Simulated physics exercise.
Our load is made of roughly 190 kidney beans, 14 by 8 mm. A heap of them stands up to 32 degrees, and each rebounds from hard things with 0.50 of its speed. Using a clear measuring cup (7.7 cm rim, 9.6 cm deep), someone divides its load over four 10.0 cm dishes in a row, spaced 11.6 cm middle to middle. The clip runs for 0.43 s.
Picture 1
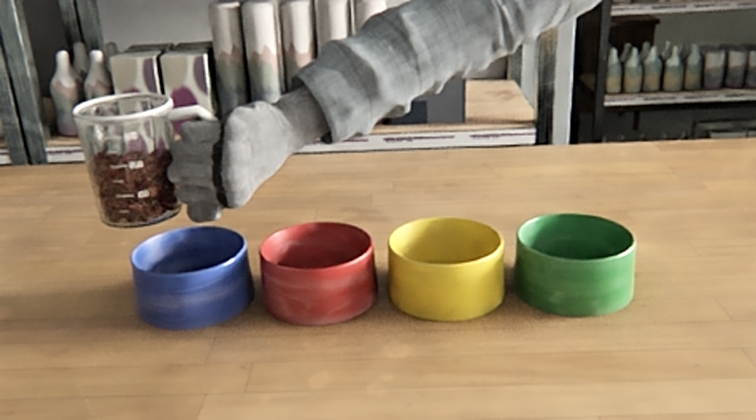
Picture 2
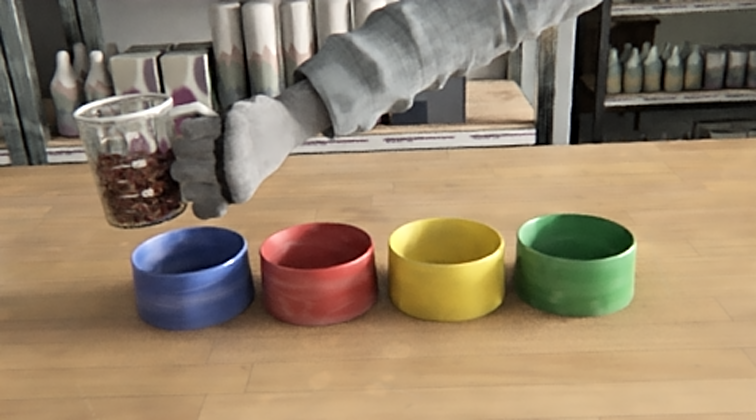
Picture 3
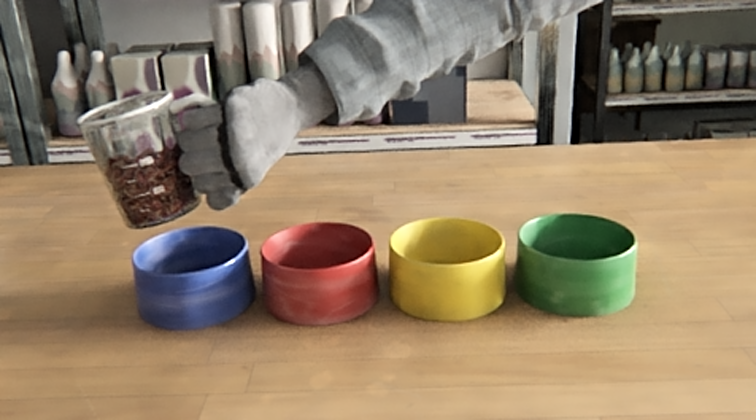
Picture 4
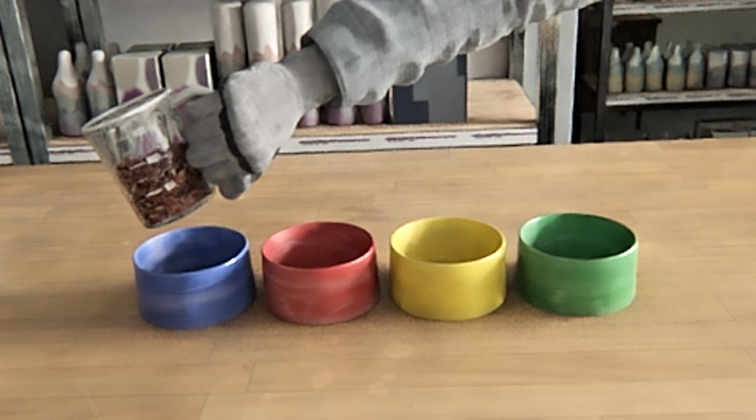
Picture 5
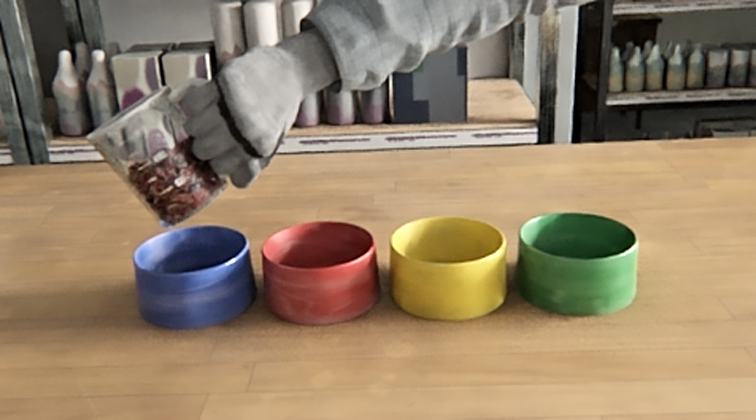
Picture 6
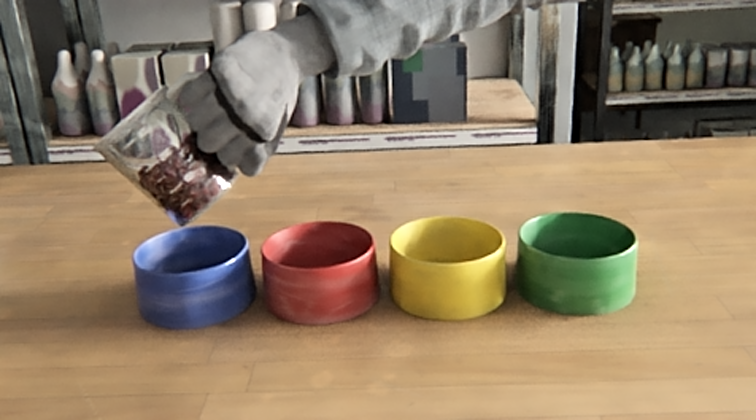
The clip shows a gray-gloved hand holding a clear cup of dark reddish pieces above a row of blue, red, yellow and green dishes, steadily tilting it to the left while moving it slightly right, the pieces staying inside.
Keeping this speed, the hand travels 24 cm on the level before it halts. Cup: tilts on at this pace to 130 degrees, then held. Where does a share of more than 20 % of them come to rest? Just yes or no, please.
In short: Red no, blue yes, green no, yellow no, counter no.
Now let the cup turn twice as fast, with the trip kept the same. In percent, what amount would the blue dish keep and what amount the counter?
In the blue dish 100; on the counter 0.
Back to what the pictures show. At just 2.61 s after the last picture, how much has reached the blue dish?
Share at that time: Approx. 90 per cent.
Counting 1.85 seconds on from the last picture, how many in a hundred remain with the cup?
Somewhere near 0 per cent of the load.
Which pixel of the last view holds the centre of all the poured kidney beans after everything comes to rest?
At about (204, 282).
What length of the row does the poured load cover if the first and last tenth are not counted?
That stretch measures near 6 centimetres.
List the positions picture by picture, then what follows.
Cup at (133, 161), tilt 0 degrees, lip at (78, 108), moved 0.0 cm; middle of the pieces at (136, 187); blue dish at (189, 249); red dish at (317, 245); yellow dish at (445, 241); green dish at (575, 236), in the first frame.
Cup at (136, 161), tilt 3 degrees, lip at (79, 111), moved 0.3 cm; middle of the pieces at (140, 187), in the second frame.
Cup at (145, 160), tilt 11 degrees, lip at (82, 118), moved 1.0 cm; middle of the pieces at (153, 186), in the third frame.
Cup at (154, 160), tilt 19 degrees, lip at (87, 126), moved 1.7 cm; middle of the pieces at (165, 184), in the fourth frame.
Cup at (162, 159), tilt 28 degrees, lip at (93, 135), moved 2.4 cm; middle of the pieces at (177, 182), in the fifth frame.
Cup at (170, 159), tilt 36 degrees, lip at (99, 144), moved 3.1 cm; middle of the pieces at (188, 179); blue dish at (191, 249); red dish at (318, 244); yellow dish at (447, 240); green dish at (577, 235), in the sixth frame.
Then, 1.11 s after the last picture, tilt 130 degrees; cup holds 0 %, blue 90 %.
Then, 1.85 s after the last picture, tilt 130 degrees; cup holds 0 %, blue 90 %.
Then, 2.61 s after the last picture, tilt 130 degrees; cup holds 0 %, blue 90 %.
In the end, red 0 %, blue 90 %, green 0 %, yellow 0 %, counter 10 %.
